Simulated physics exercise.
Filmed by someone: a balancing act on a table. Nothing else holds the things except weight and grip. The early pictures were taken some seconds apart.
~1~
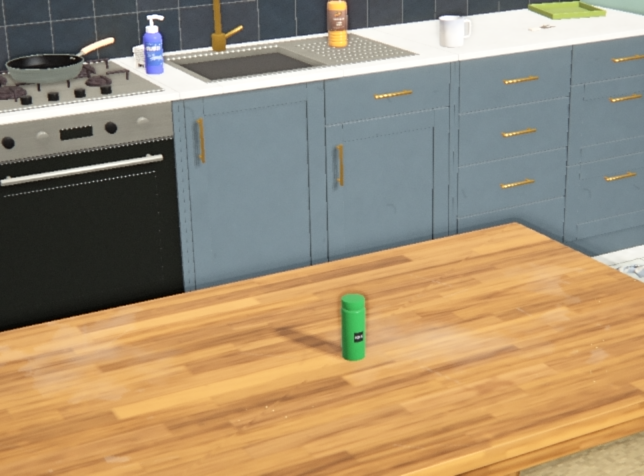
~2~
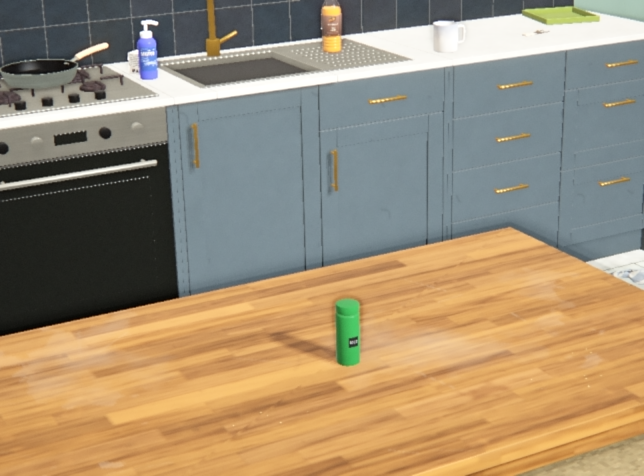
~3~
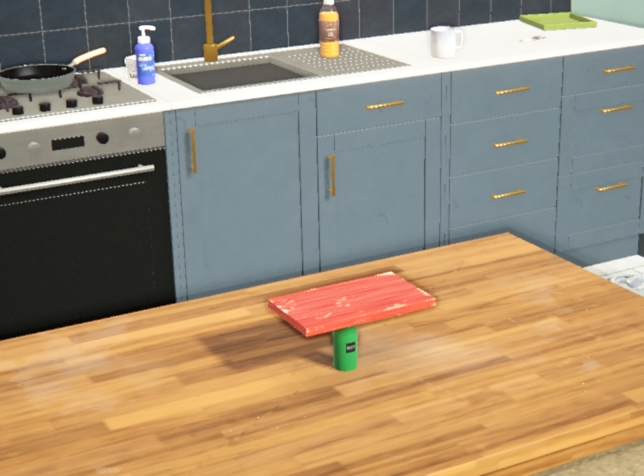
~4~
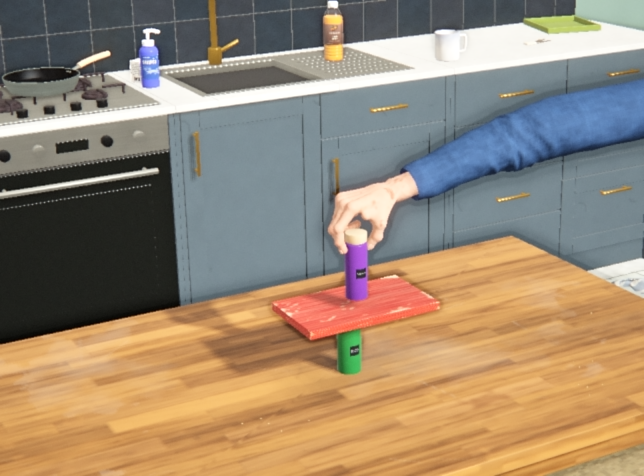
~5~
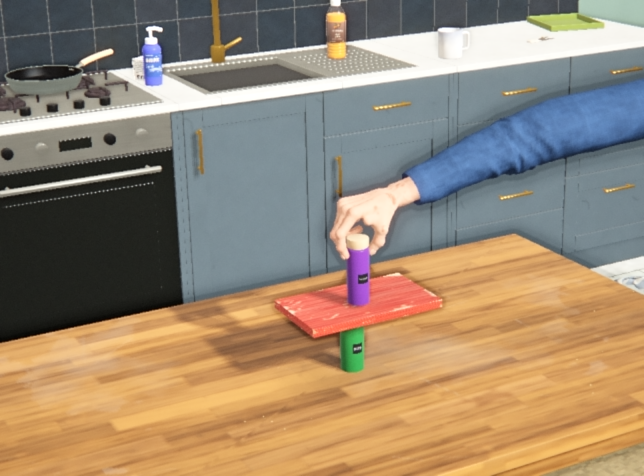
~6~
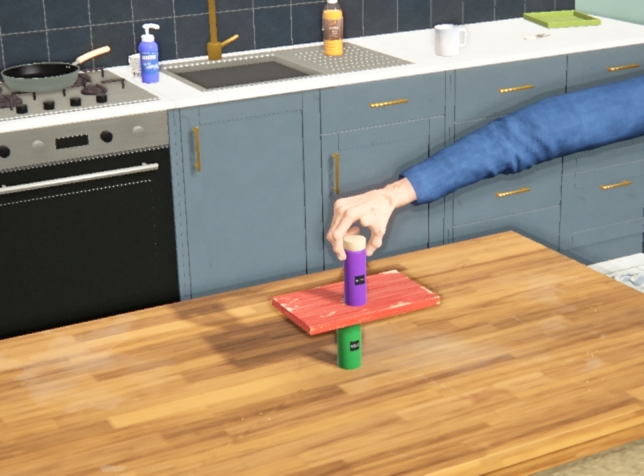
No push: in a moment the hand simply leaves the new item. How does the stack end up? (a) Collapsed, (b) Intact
b, intact.
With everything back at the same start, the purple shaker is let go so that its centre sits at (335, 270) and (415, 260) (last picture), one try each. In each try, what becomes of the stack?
In the first try it remains standing, then in the second try it breaks down.
Then, 0.30 s after the last picture, nothing has stirred.
Then, 1.00 s after the last picture, purple shaker resting near (355, 271).
At rest, all 3 in place. Seen from the same camera at the end, purple shaker near (355, 271). The stack holds.
